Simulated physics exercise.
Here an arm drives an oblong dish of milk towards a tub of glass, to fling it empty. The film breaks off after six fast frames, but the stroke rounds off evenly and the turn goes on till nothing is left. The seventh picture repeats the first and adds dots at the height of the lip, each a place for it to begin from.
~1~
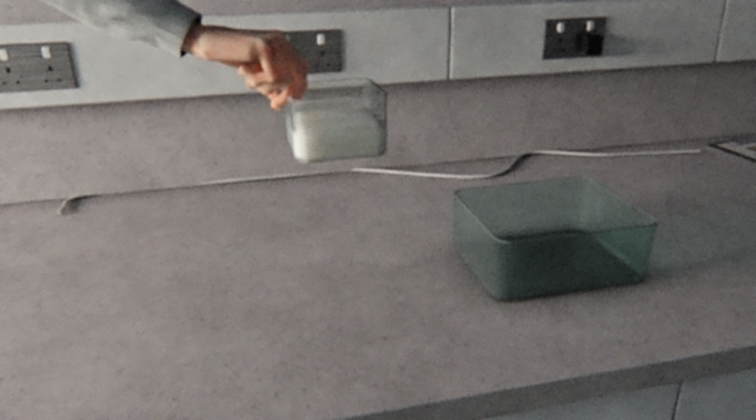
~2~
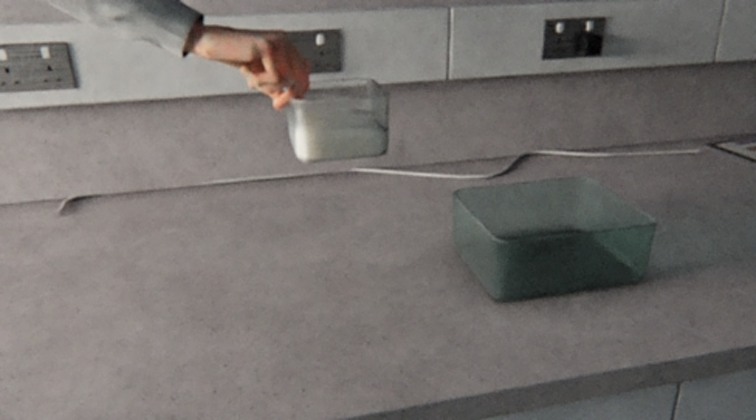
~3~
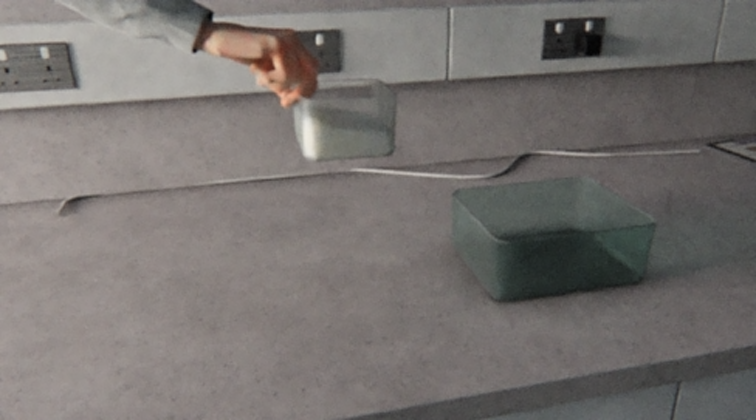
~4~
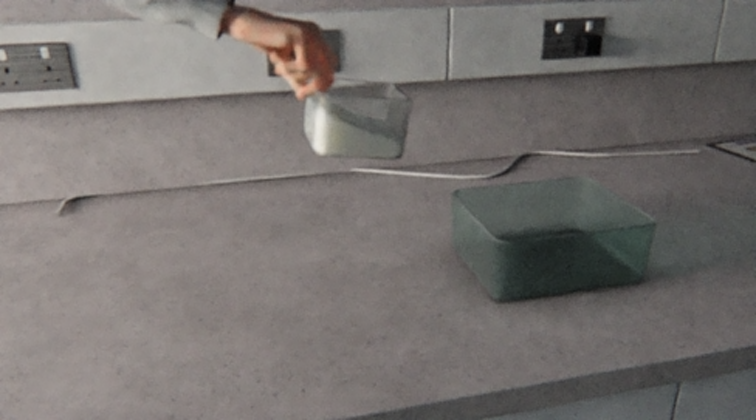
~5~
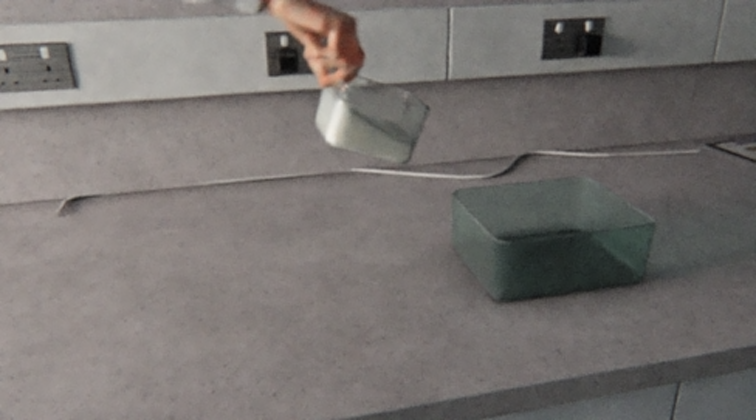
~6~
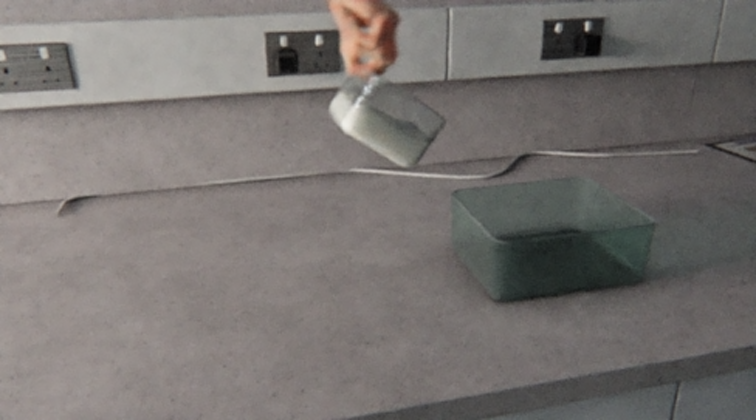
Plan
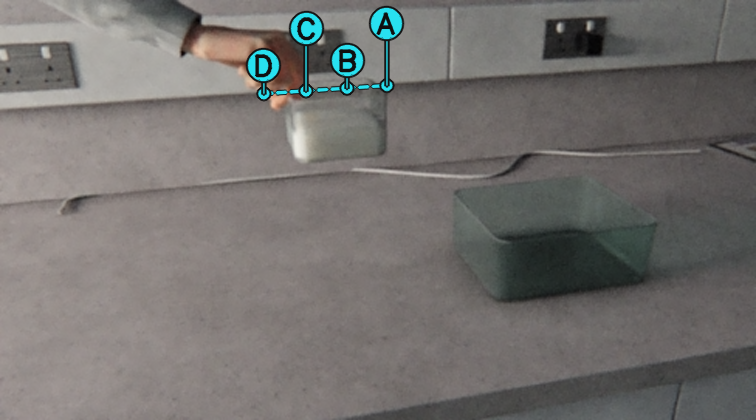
A hand carries a clear dish of milk to the right, gradually tilting it rightward.
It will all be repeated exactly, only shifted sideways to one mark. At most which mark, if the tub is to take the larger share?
Take C.
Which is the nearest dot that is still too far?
That would be D.
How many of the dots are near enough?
Three of the four.
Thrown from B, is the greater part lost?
No.
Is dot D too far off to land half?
Yes, it does.
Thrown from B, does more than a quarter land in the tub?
Yes, it does.
In cyan, A at (386, 85); B at (347, 88); C at (306, 90); D at (263, 93).
With A, about 73 % lands in the tub, 7 % falls short and 20 % goes beside or beyond.
With B, about 76 % lands in the tub, 9 % falls short and 15 % goes beside or beyond.
With C, about 70 % lands in the tub, 20 % falls short and 10 % goes beside or beyond.
With D, about 7 % lands in the tub, 89 % falls short and 4 % goes beside or beyond.
